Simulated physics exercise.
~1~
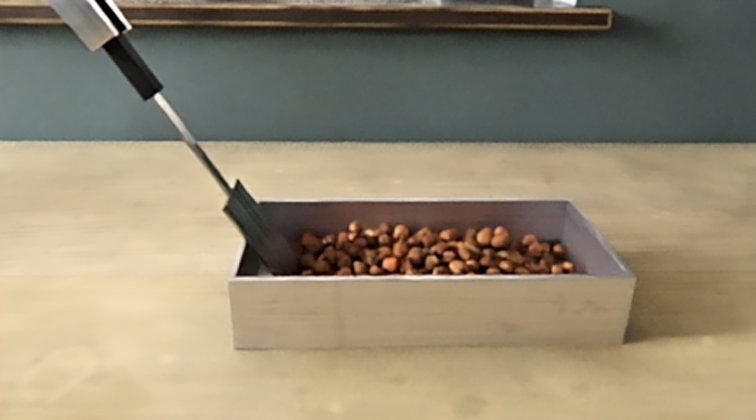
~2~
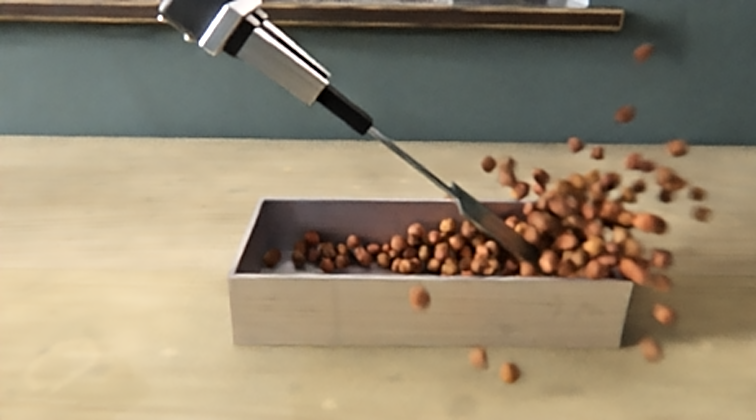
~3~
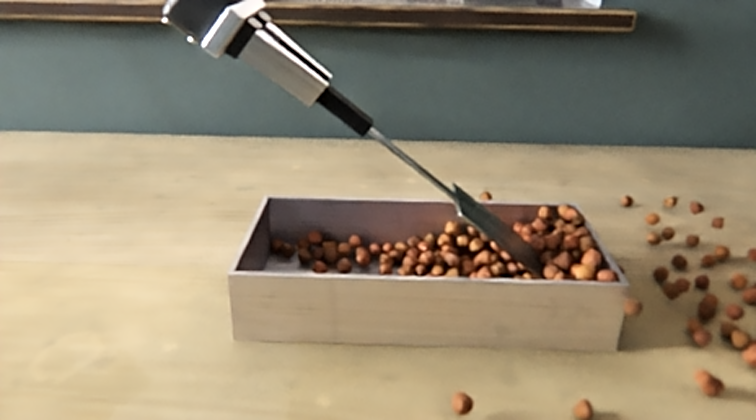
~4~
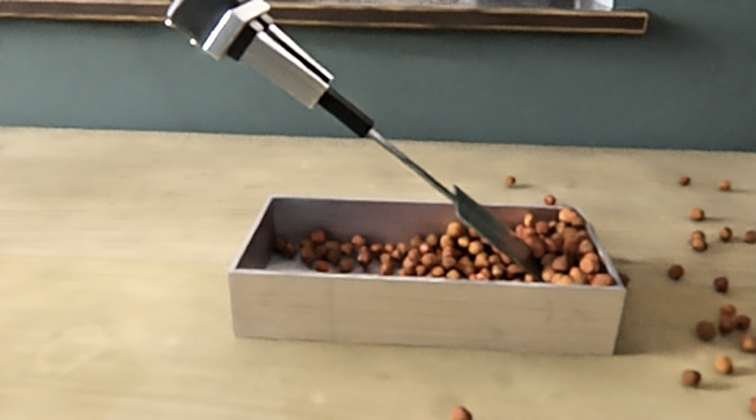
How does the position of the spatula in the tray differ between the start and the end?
At the start the spatula is at the left end of the tray. At the end it rests among the hazelnuts toward the right end.
A robot arm sweeps a spatula right through a tray of hazelnuts, scattering some outside.
